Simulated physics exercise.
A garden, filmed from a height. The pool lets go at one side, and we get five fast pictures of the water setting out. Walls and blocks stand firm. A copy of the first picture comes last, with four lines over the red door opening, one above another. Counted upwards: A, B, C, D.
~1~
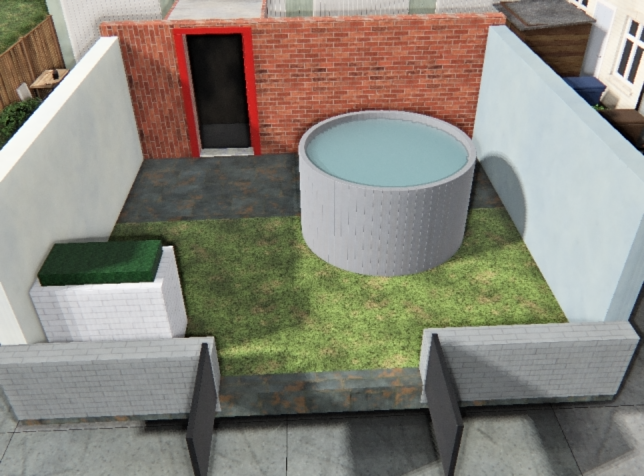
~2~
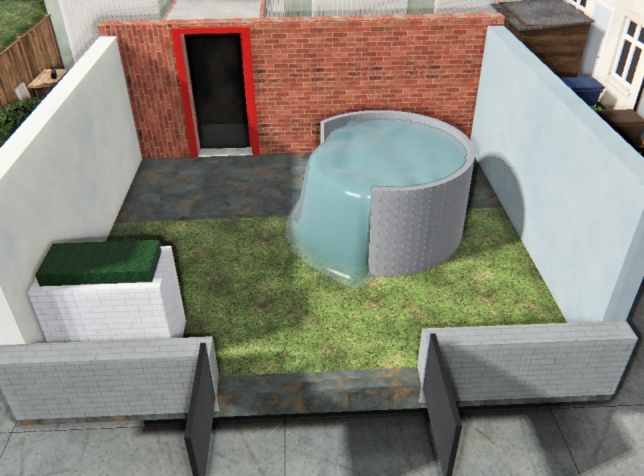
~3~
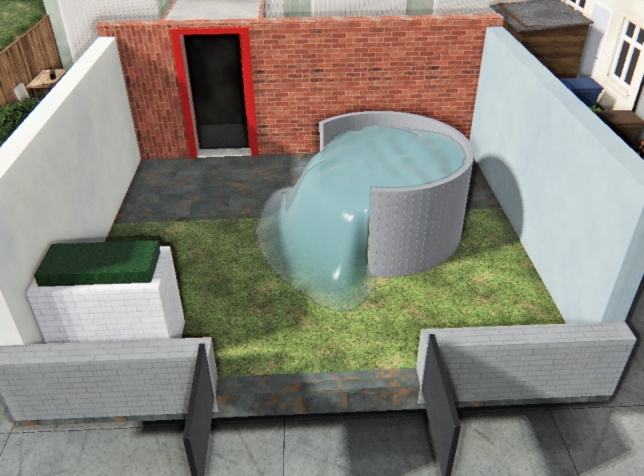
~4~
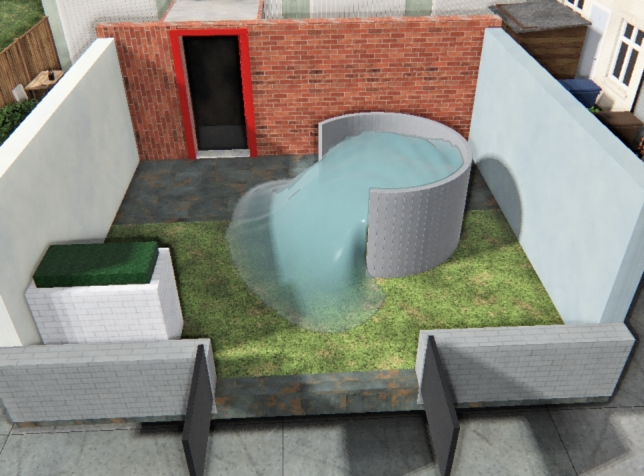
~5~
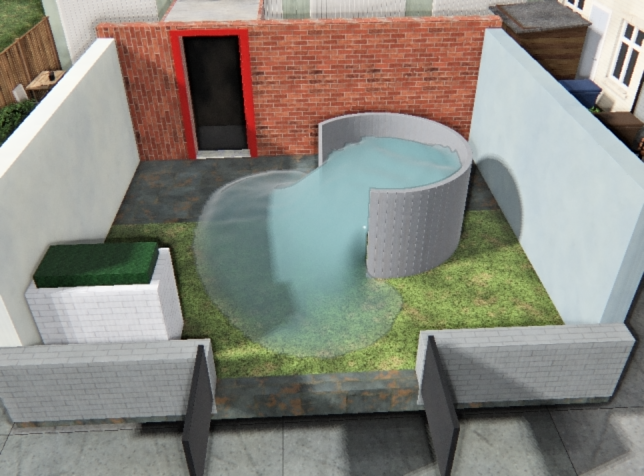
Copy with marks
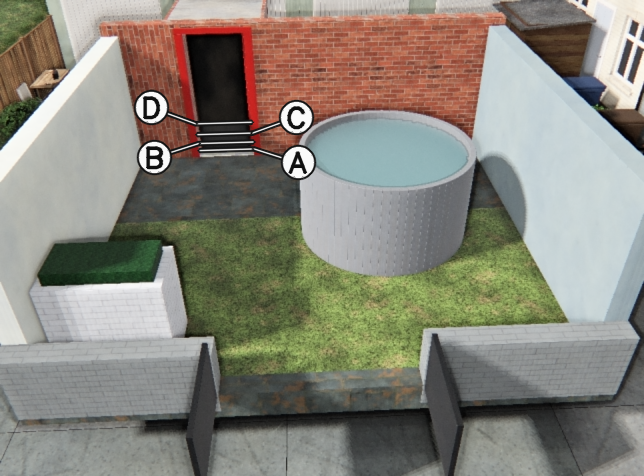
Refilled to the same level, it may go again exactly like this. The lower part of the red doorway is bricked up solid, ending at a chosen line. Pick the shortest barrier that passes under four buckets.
B is the one.
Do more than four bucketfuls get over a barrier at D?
No, not at all.
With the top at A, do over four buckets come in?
Yes, that goes wrong.
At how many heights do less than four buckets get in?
Three of them.
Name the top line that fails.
It is A.
On the marked copy, A at (226, 149); B at (226, 142); C at (225, 133); D at (223, 123); from the bottom up A, B, C, D.
With A, some 15 bucketfuls get in.
With B, a bucket or two gets in.
With C, nothing gets over.
With D, nothing gets over.
